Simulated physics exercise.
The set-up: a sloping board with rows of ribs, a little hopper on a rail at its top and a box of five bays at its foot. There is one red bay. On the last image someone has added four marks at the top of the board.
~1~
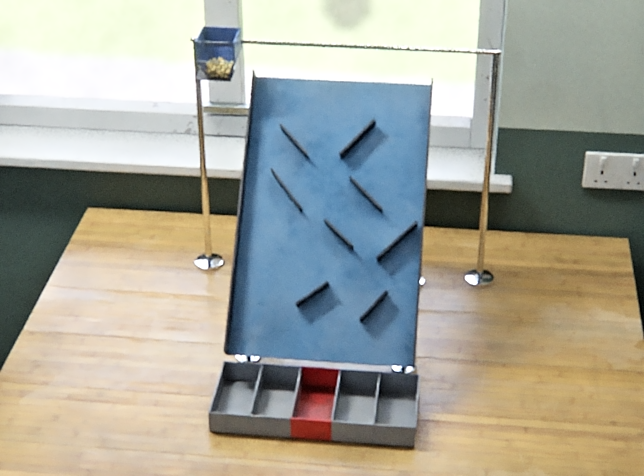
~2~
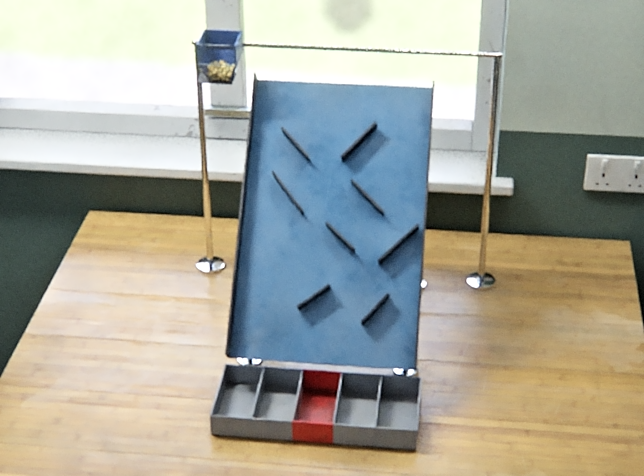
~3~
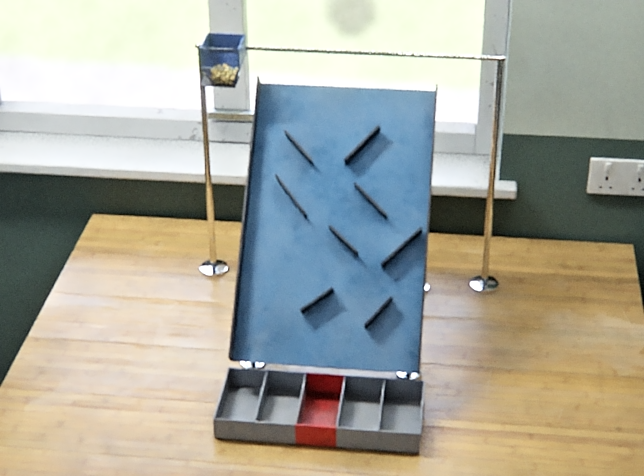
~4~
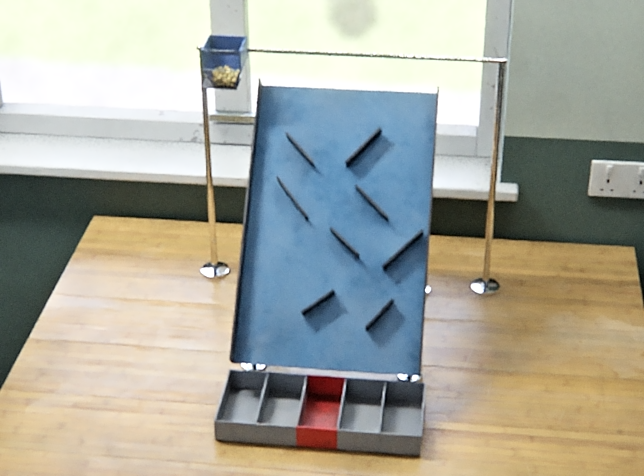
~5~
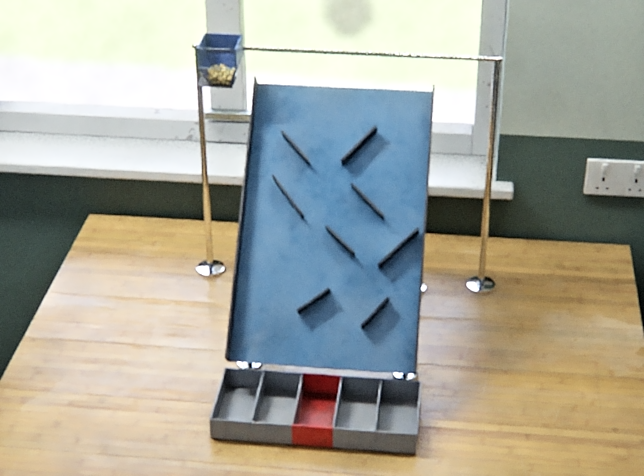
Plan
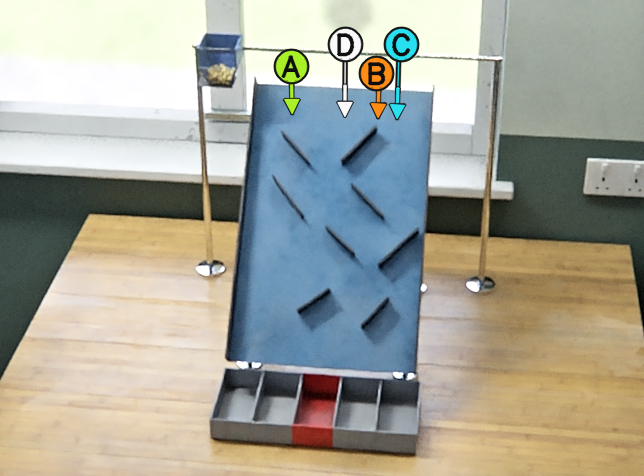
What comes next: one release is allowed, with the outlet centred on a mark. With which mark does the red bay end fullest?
It is C.
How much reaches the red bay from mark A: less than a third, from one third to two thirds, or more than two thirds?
It is from one third to two thirds.
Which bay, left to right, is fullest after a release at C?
The third from the left.
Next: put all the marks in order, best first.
The order is C, A, B, D.
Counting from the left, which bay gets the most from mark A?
The third from the left.
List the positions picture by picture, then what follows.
Hopper at (220, 66), soya beans, door shut, in the first frame.
Ribs (282, 127) to (309, 157), (341, 157) to (376, 122), (272, 171) to (302, 211), in the second frame.
Ribs (354, 182) to (386, 215), (329, 225) to (357, 252), (381, 264) to (421, 227), in the third frame.
Ribs (301, 312) to (334, 290), (366, 328) to (392, 299), in the fourth frame.
Red bay at (312, 434), number 3 of 5 from the left, in the fifth frame.
On the marked copy, mark A meets the board at (292, 108); mark B meets the board at (378, 112); mark C meets the board at (397, 113); mark D meets the board at (344, 111).
With A, about half in the red bay, about a quarter in other bays, about a quarter outside the box.
With B, about a quarter in the red bay, about half in other bays, about a quarter outside the box.
With C, about two thirds in the red bay, a small part in other bays, a stray few held on the board, a small part outside the box.
With D, a stray few in the red bay, most in other bays, a small part outside the box.
